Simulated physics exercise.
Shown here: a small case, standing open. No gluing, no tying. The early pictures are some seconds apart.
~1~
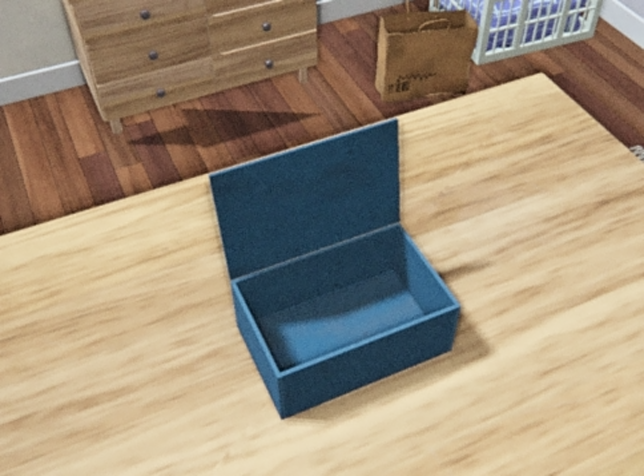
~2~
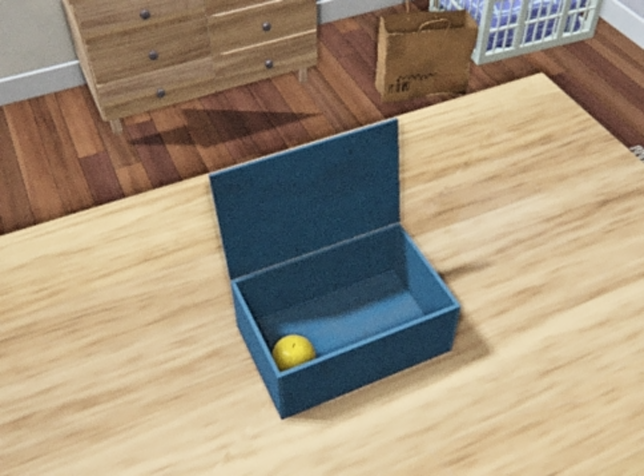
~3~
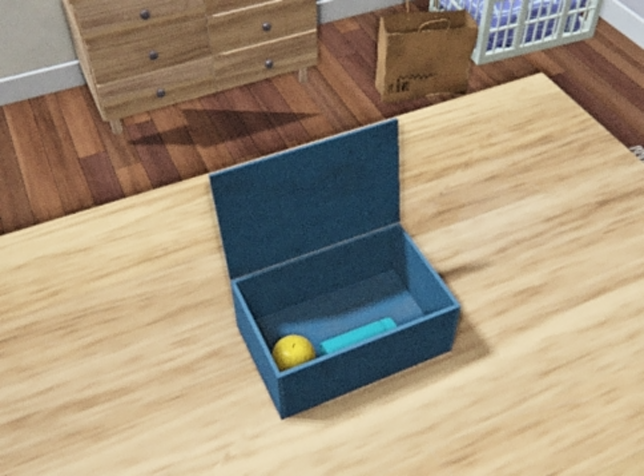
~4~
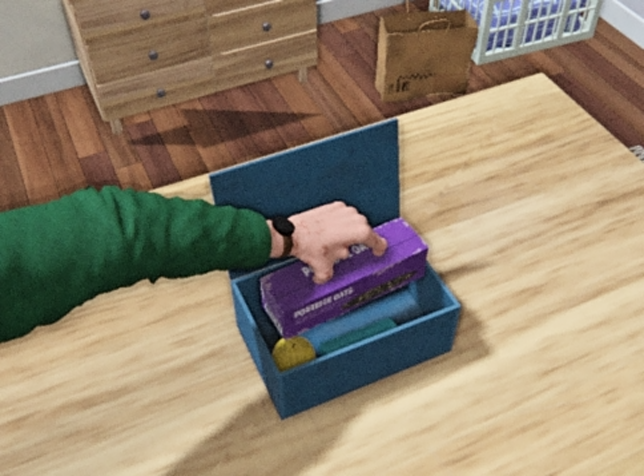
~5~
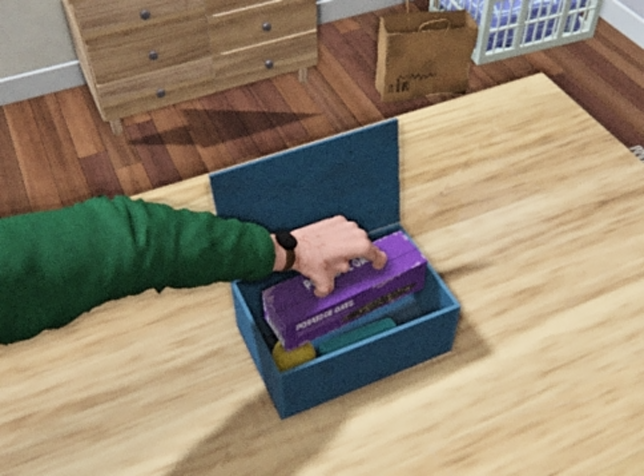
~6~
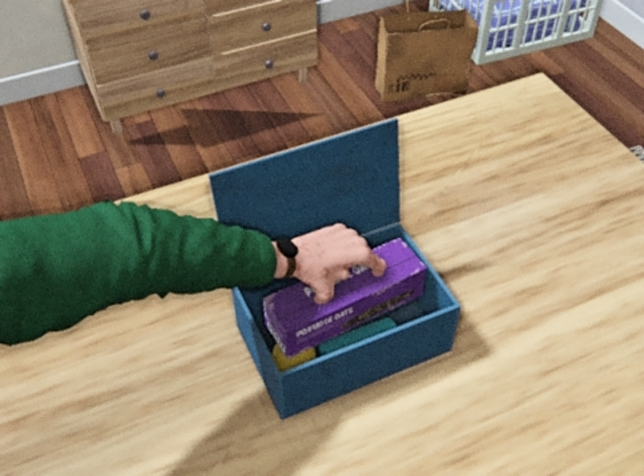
At the start, an open blue box sits empty on a wooden table; then a small yellow ball appears in its left corner, followed by a teal object beside it. A hand in a green sleeve reaches in from the left, lowering a purple carton slightly into the box and still holding it.
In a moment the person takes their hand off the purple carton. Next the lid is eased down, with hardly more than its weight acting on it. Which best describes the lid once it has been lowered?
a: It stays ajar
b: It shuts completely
(b) It shuts completely.
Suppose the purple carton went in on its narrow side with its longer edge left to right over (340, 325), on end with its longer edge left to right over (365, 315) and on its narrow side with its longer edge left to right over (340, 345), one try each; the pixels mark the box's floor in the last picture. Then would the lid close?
So: First shut tight, second open, third shut tight.
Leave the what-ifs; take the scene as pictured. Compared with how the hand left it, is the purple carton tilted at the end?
Once everything settles, the purple carton ends up at a slant.
Then, 1.10 s after the last picture, lid starting down; purple carton on its side near (328, 301); yellow apple rolled a little; turquoise shaker rolled a little.
Then, 1.80 s after the last picture, lid 37° above the rim; purple carton on its side near (328, 301); yellow apple rolled a little; turquoise shaker rolled a little.
At rest, lid shut; tipped over in the box, purple carton; the other 2 in place. Seen from the same camera at the end, purple carton near (328, 301).
